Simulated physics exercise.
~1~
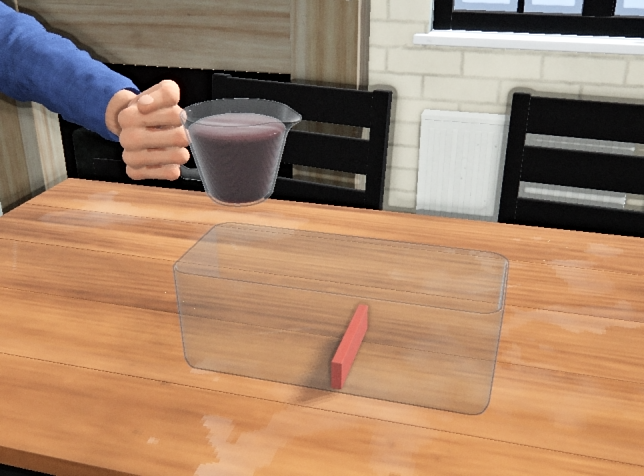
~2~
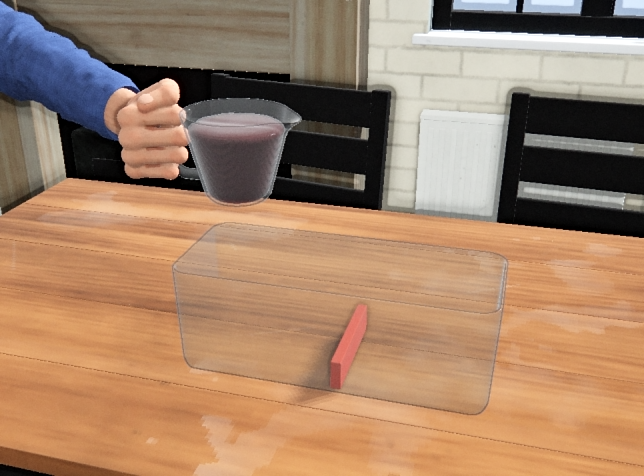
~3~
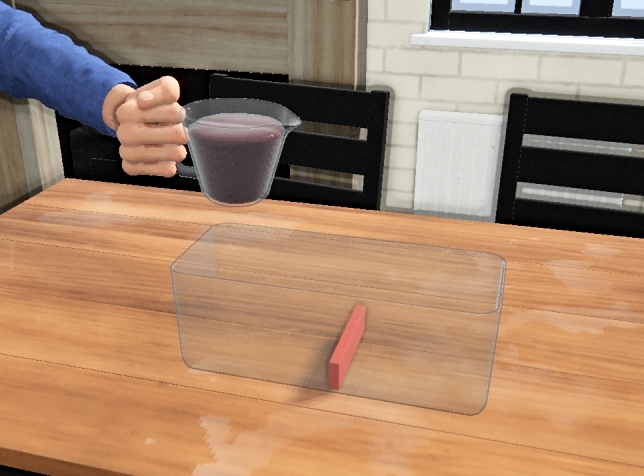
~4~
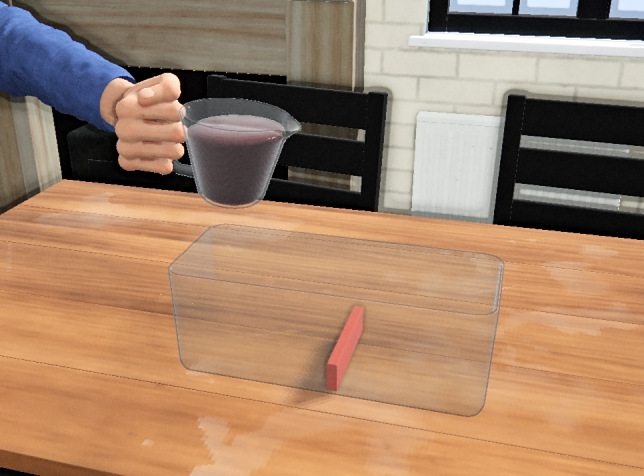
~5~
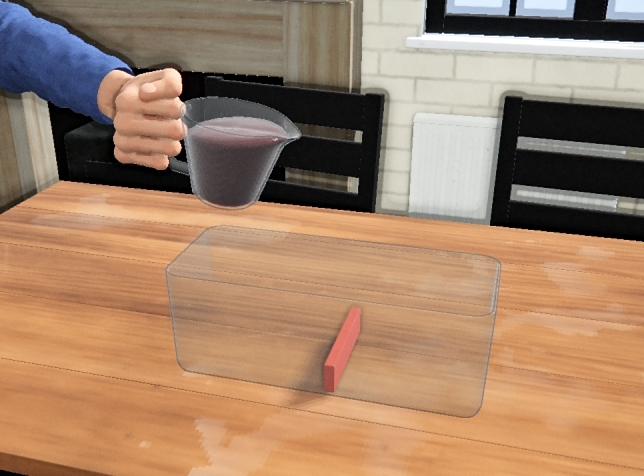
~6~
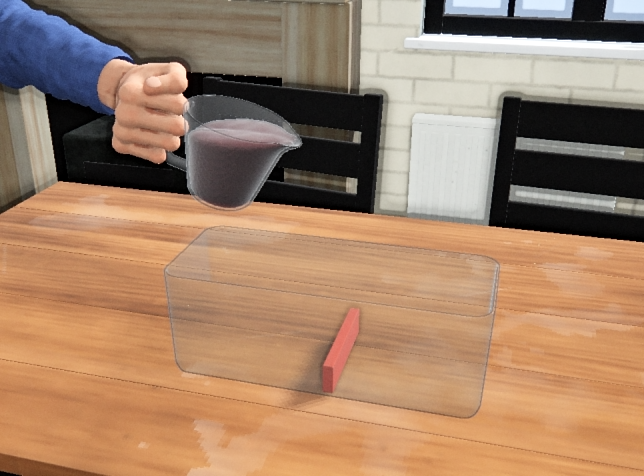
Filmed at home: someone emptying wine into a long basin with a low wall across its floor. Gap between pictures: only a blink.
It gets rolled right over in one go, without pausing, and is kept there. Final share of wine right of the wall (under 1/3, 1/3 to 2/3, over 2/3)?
The quantity right of the wall will come in at one third to two thirds.
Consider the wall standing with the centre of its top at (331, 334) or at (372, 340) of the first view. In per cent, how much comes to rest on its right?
Around 75 per cent for the first, around 15 per cent for the second.
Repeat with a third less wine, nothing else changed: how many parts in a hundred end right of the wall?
Close to 25 per cent.
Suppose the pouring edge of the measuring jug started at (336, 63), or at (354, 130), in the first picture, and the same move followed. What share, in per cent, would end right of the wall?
Start one gives some 90 %, start two some 95 %.
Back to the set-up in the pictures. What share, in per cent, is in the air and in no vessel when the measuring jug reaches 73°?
Around 20 in a hundred.
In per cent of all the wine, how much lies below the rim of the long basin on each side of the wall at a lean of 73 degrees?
Split: Left 5 per cent, right 25 per cent.
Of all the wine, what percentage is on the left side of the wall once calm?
45 %.
A moment on, the measuring jug is tipped part way and 49 per cent is still to pour, 5 is left of the wall and 25 right of it.
Next, the measuring jug is tipped right over and 2 per cent is still to pour, 44 is left of the wall and 51 right of it.
Then the measuring jug is tipped right over and 0 per cent is still to pour, 47 is left of the wall and 53 right of it.
Later the measuring jug is tipped right over and 0 per cent is still to pour, 47 is left of the wall and 53 right of it.
In the end 47 per cent lies left of the wall, 53 right of it and 0 outside.
